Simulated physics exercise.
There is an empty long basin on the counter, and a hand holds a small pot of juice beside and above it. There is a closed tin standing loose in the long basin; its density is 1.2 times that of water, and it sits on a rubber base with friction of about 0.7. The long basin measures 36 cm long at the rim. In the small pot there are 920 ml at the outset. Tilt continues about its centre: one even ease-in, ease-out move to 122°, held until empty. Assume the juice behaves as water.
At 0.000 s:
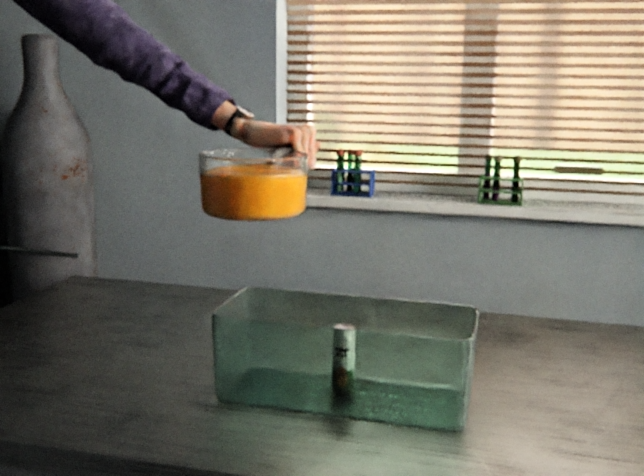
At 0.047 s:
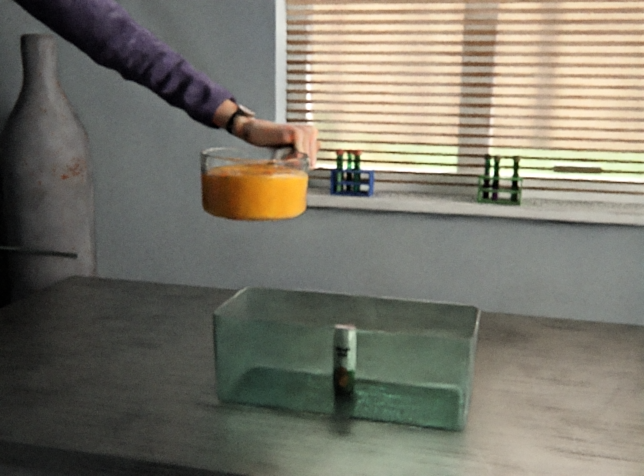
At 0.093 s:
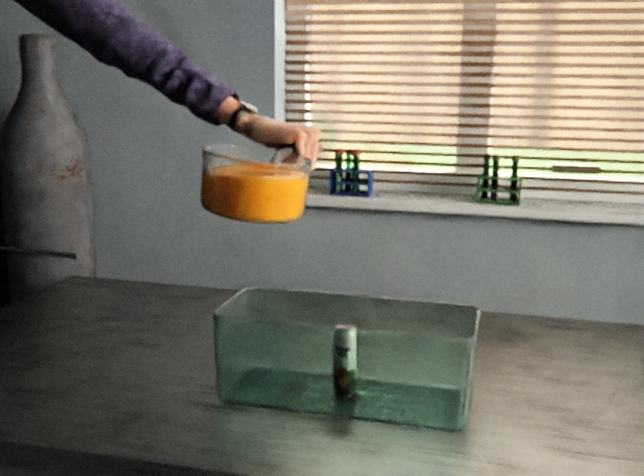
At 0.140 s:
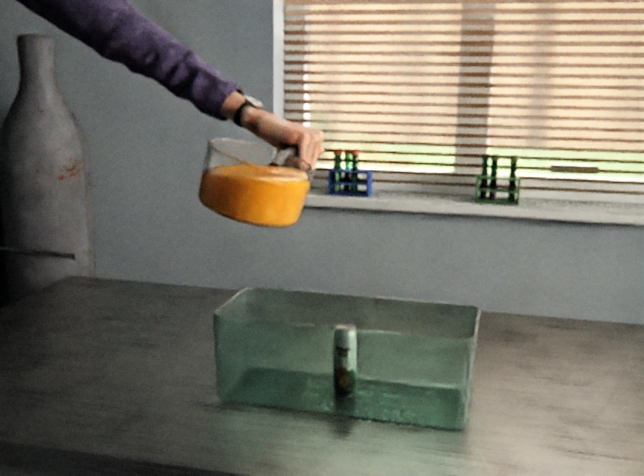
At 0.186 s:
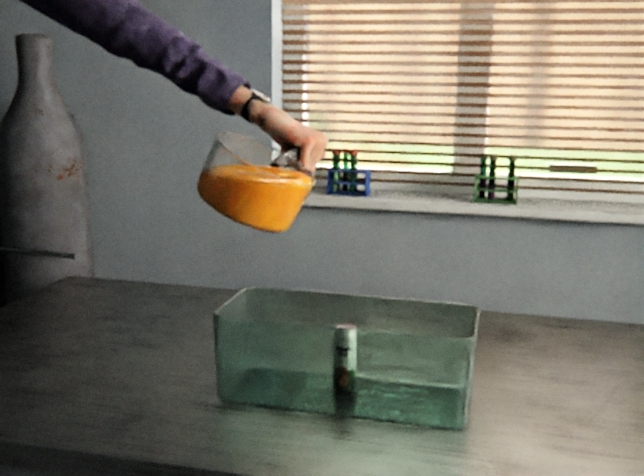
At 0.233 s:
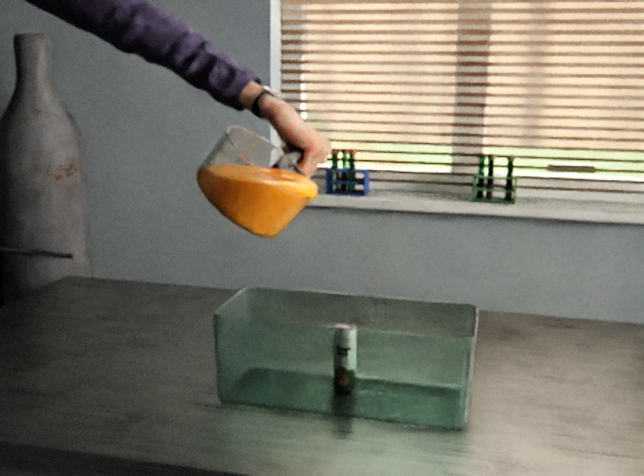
At the start, a hand reaching in from the left holds a clear pot of orange juice nearly level above a long green basin with a small tin standing inside. The hand then tips the pot steadily to the right, and the juice shifts up to its lowered rim while the basin and tin stay still.
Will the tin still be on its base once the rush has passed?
No, it gets tipped over.
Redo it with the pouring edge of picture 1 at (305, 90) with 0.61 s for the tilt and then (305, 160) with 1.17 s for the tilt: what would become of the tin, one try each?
Trial 1 - tin tips; trial 2 - tin stays standing.
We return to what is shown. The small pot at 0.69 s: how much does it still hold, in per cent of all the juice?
About 1 % is still there.
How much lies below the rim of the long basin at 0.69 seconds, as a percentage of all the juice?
Looks like about 92 % of the whole amount.
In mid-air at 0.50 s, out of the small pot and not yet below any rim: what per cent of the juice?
I'd say close to 54 per cent.
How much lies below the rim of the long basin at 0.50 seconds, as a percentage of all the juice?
Fraction in basin: Approx. 30%.
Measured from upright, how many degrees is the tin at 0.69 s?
It tilts roughly 0° from upright.
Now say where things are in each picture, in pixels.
In the first picture, tilt 0°; pouring edge (305, 158); surface from (208, 169) to (304, 174); the long basin's rim runs from (228, 301) to (476, 325); the tin's top is at (344, 330).
In the second picture, tilt 2°; pouring edge (306, 159); surface from (209, 168) to (305, 174).
In the third picture, tilt 7°; pouring edge (309, 165); surface from (210, 167) to (307, 176).
In the fourth picture, tilt 15°; pouring edge (311, 173); surface from (210, 168) to (308, 177).
In the fifth picture, tilt 26°; pouring edge (312, 184); surface from (209, 168) to (312, 180).
In the sixth picture, tilt 39°; pouring edge (310, 197); surface from (205, 165) to (306, 186); 3 per cent is over the edge.
Then, 0.50 s in, the tilt is 112° and 18 per cent is still to pour; the tin stands where it began.
Then, 0.69 s in, the tilt is 122° and 1 per cent is still to pour; the tin stands 2 cm from where it began.
Then, 0.89 s in, the tilt is 122° and 0 per cent is still to pour; the tin leans 58°.
Then, 1.11 s in, the tilt is 122° and 0 per cent is still to pour; the tin lies on its side.
Finally, the tin lies on its side.
